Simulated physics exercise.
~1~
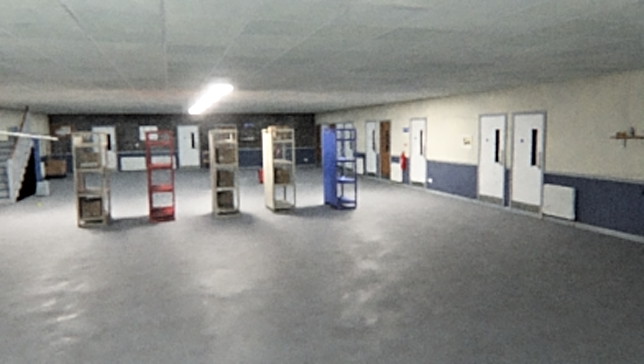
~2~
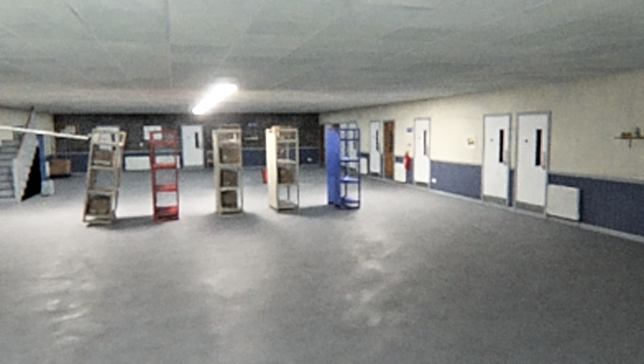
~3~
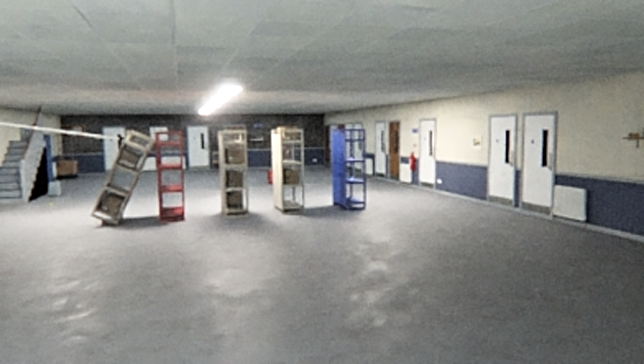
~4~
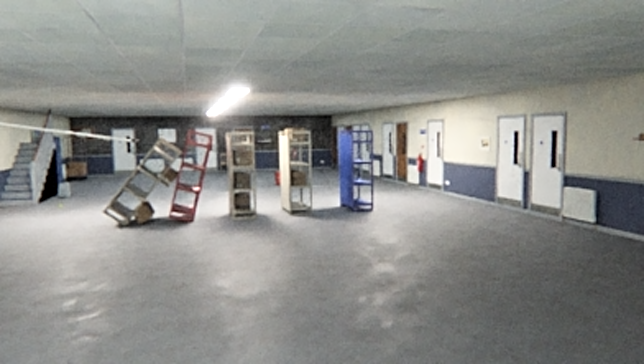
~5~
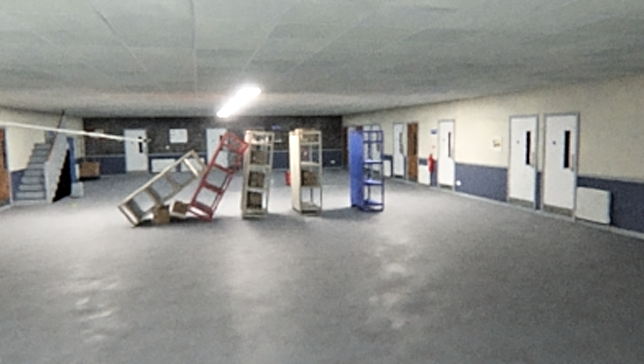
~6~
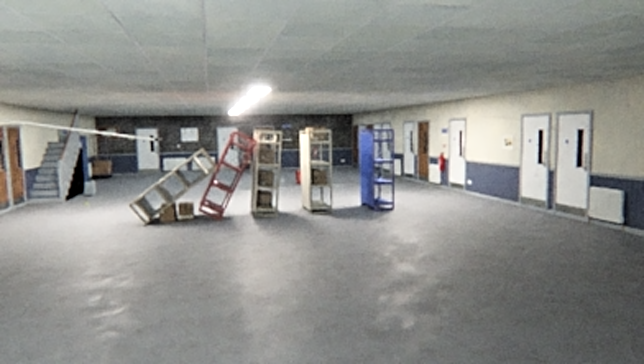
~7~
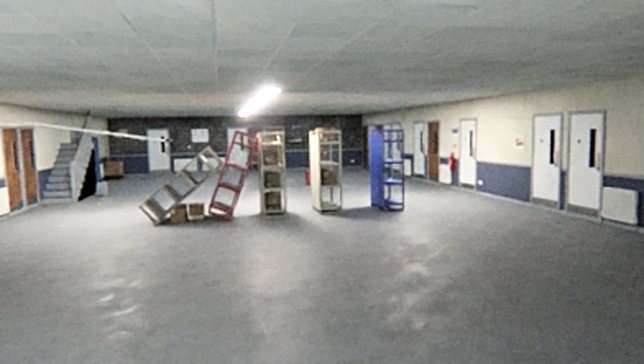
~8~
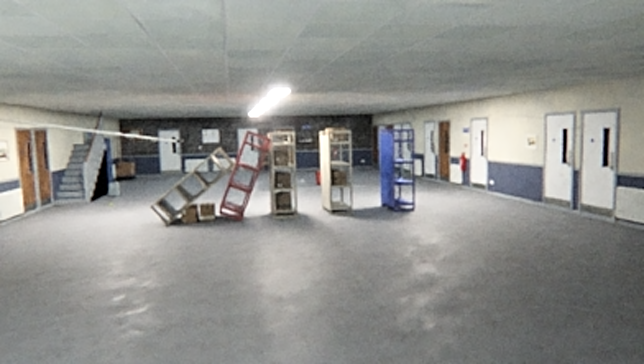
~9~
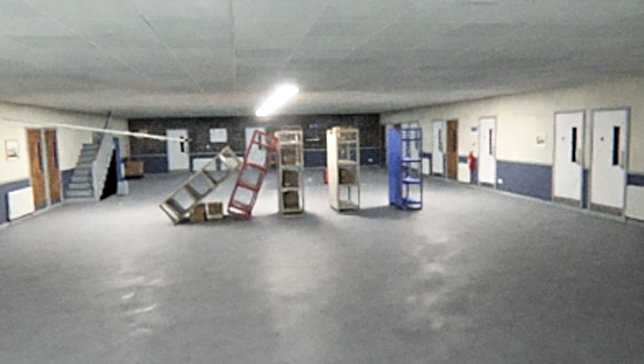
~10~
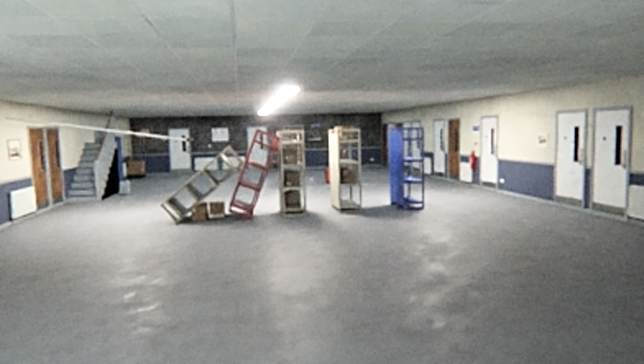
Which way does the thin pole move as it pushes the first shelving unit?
The pole moves to the right, pushing against the leftmost shelving unit.
